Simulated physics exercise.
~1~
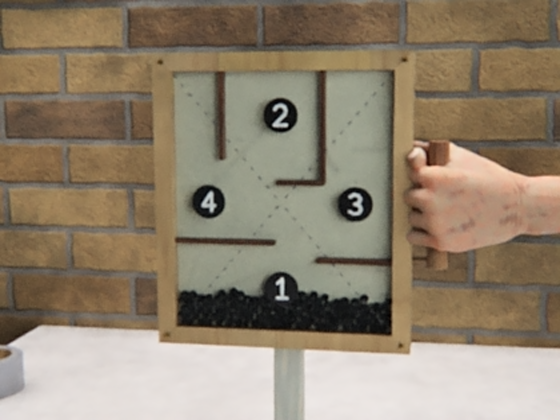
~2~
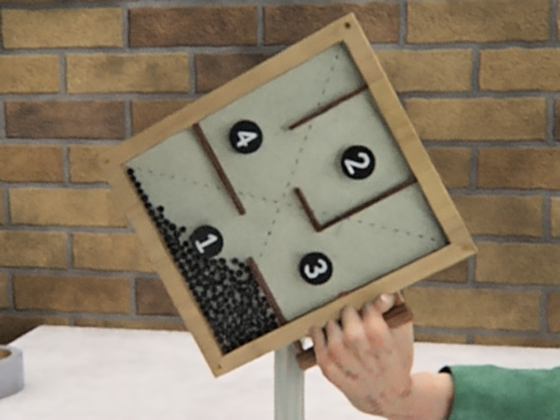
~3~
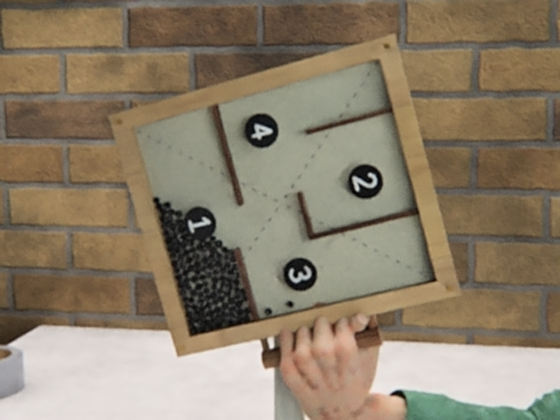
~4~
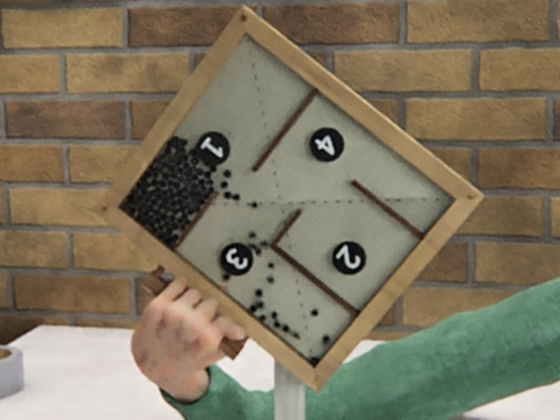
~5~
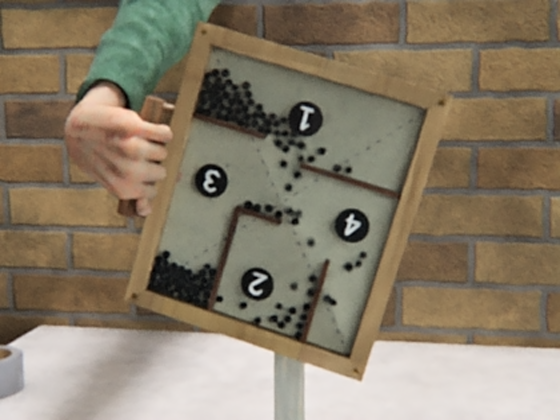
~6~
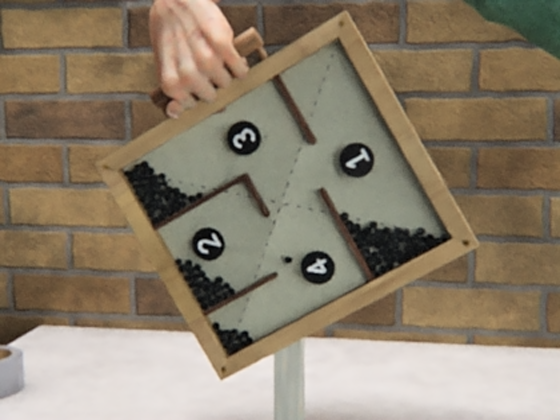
A framed case turns clockwise by hand, spilling black beads past dividers into several separate piles.
